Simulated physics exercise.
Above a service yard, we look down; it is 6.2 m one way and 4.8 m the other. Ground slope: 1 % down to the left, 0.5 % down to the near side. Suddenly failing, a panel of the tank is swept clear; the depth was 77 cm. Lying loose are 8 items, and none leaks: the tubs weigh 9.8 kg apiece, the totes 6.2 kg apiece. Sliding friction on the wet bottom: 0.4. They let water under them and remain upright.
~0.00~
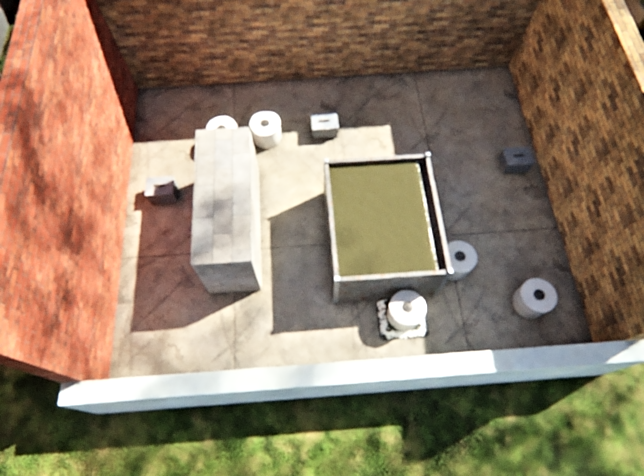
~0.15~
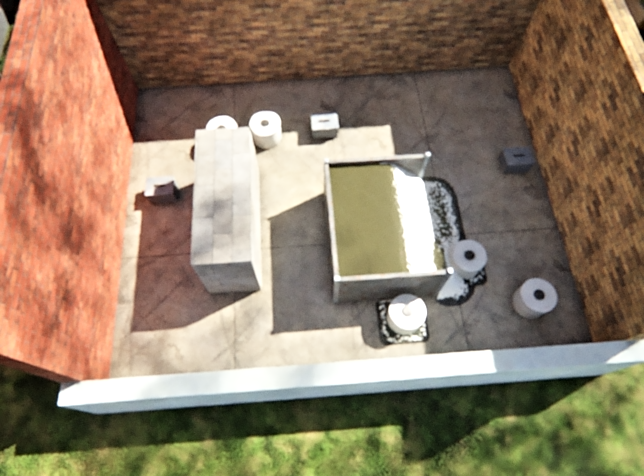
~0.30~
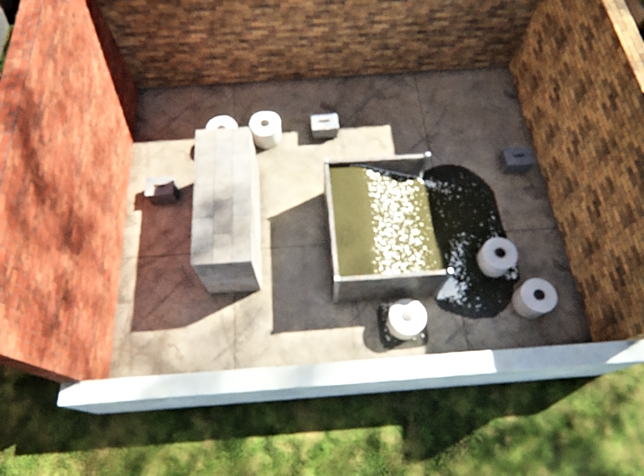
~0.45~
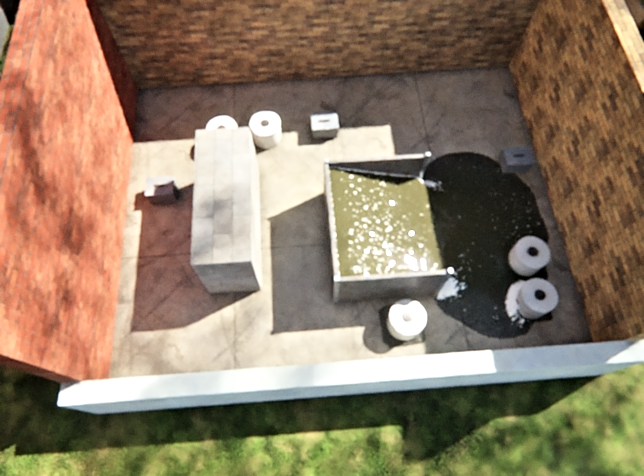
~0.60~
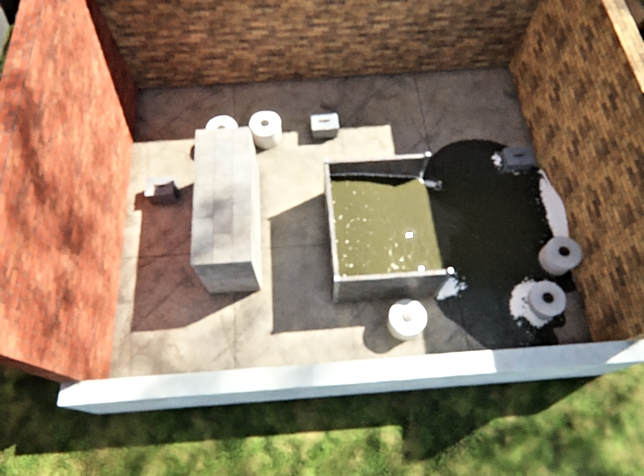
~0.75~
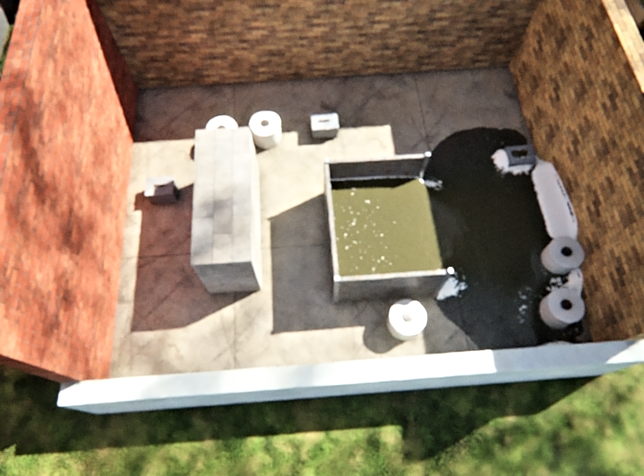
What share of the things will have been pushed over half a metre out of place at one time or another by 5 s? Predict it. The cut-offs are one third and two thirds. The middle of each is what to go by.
Centre band.
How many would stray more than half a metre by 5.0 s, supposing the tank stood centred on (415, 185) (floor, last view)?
In that case the number is 6.
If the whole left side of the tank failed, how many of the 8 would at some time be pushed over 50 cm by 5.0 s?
That would give 4.
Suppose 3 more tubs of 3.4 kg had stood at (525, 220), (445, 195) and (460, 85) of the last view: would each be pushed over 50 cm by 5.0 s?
First goes beyond, second goes beyond, third goes beyond.
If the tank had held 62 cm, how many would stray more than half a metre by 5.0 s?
Count under that change: 4.
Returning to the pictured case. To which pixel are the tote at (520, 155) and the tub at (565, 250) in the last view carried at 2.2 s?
(442, 61) and (502, 293), roughly.
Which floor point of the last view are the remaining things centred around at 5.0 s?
Roughly at (194, 205).
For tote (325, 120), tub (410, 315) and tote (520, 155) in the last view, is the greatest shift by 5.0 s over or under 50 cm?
The first is beyond the limit, the second beyond the limit, and the third beyond the limit.
After 1.1 s 2 of 8 are over 50 cm from their spots; 3 afloat.
After 2.2 s 3 of 8 are over 50 cm from their spots; 3 afloat.
After 3.5 s 4 of 8 are over 50 cm from their spots; 1 afloat.
After 5.0 s 5 of 8 are over 50 cm from their spots, and 5 have been at some point; 1 afloat.
